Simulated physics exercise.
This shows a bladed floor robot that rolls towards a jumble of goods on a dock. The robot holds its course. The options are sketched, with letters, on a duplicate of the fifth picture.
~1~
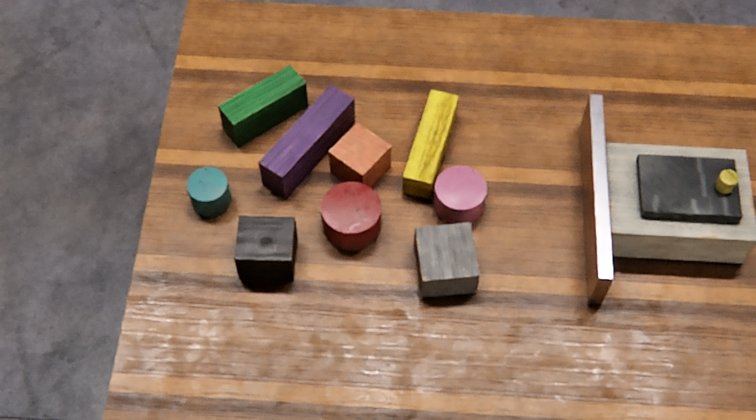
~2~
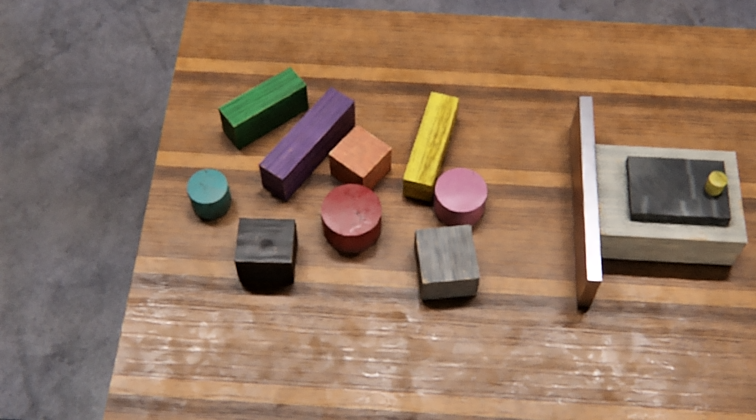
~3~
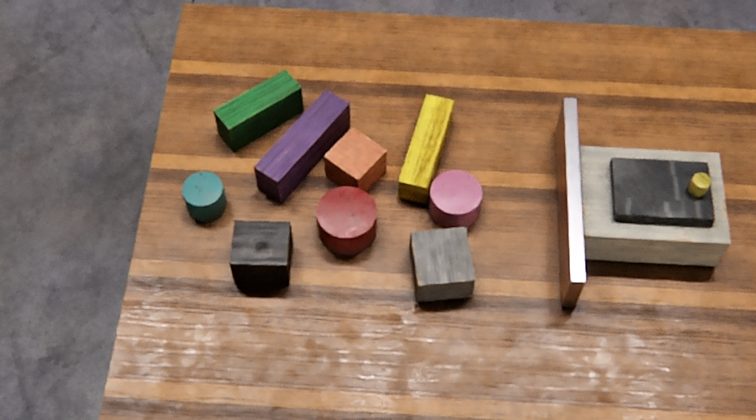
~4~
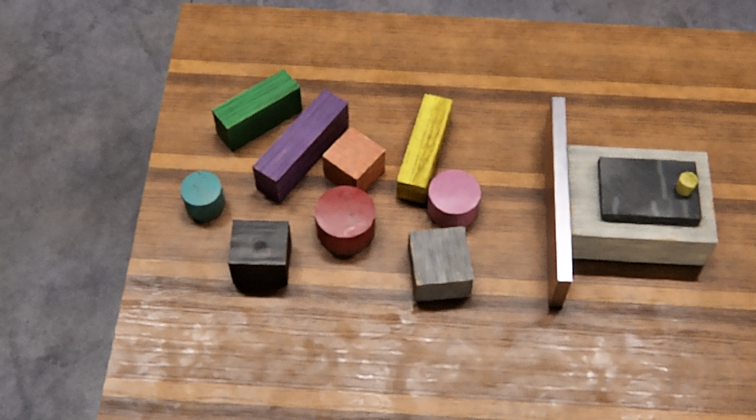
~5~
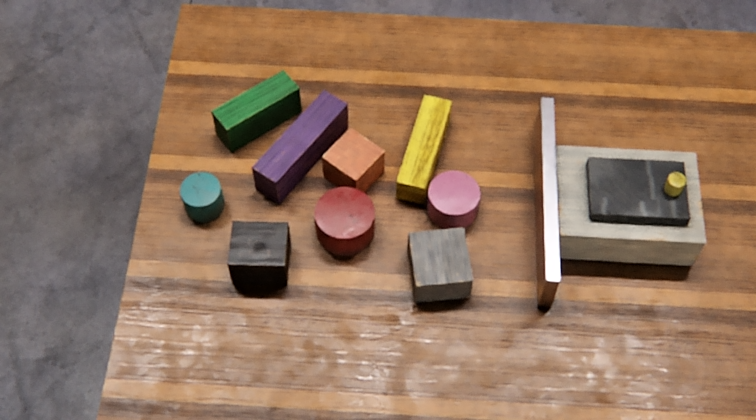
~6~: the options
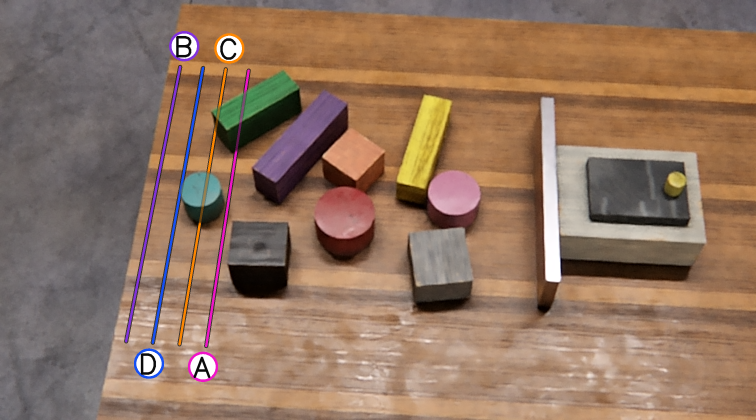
In the video, a bladed robot with a pale body and dark top rolls slowly left across a wooden surface, its upright blade leading, while the coloured sticks, crates and canisters on the left remain in place, untouched.
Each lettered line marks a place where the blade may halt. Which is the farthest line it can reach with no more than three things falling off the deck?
No farther than A.
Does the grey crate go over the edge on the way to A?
No.
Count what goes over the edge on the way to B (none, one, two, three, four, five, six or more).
By then, six or more.
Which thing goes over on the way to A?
The turquoise canister.
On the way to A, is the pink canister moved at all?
Yes.
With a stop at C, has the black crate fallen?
Yes.
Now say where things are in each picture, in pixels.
Green stick (264, 106); orange crate (361, 159); robot (681, 186), in the first picture.
Robot (670, 188); red canister (351, 219), in the second picture.
Robot (654, 189); grey crate (441, 265), in the third picture.
Robot (641, 188); black crate (261, 252), in the fourth picture.
Robot (630, 189); green stick (257, 111); orange crate (354, 164); pink canister (453, 201), in the fifth picture.
On the copy, A at (229, 197); B at (155, 193); C at (204, 196); D at (180, 195).
On A. First, robot (513, 182); grey crate (395, 261); yellow stick (393, 141).
Then, robot (398, 176); turquoise canister (192, 195); green stick (236, 99).
Finally, robot (308, 171); turquoise canister over the edge; black crate (132, 250); one fallen.
By contrast, B drops nine; C drops six; D drops six.
